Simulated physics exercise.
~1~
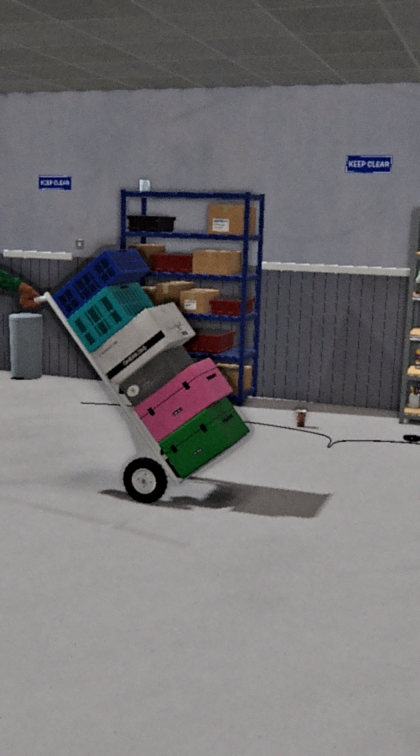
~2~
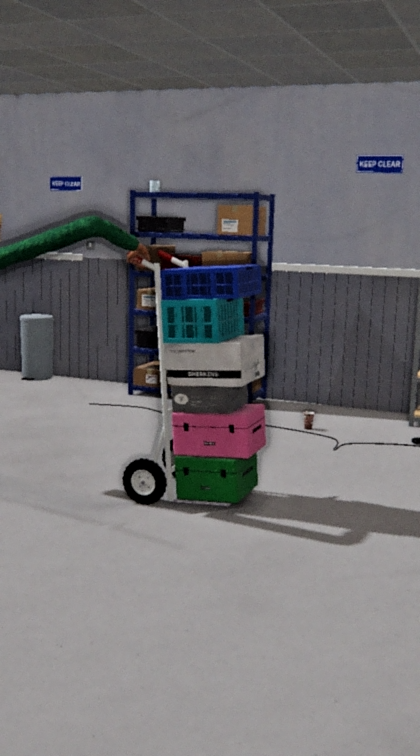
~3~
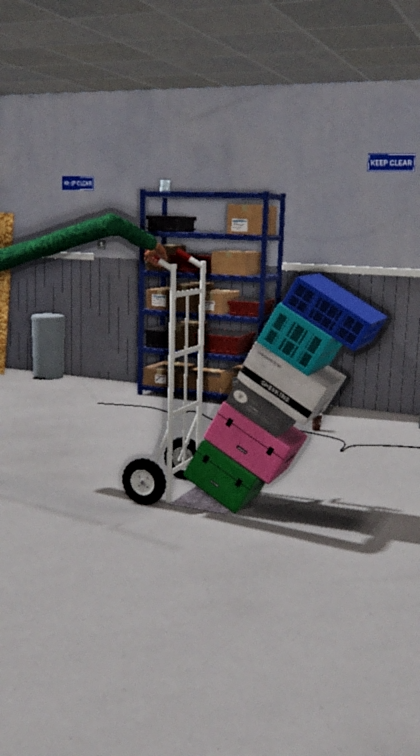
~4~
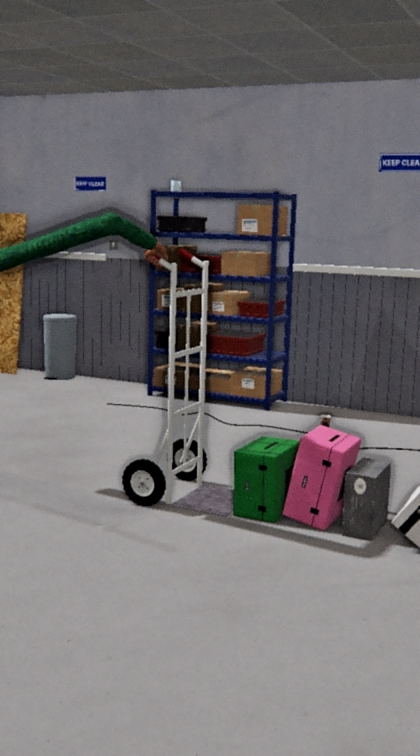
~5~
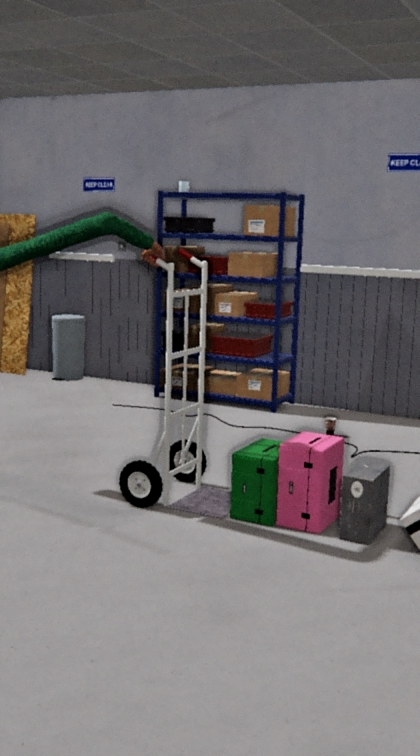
The footage shows a green-sleeved arm tipping a white hand truck upright with a stack of crates and boxes, which leans forward and topples right, leaving green and pink toolboxes and a grey box in a row on the floor beside the standing truck, the white parcel partly visible.
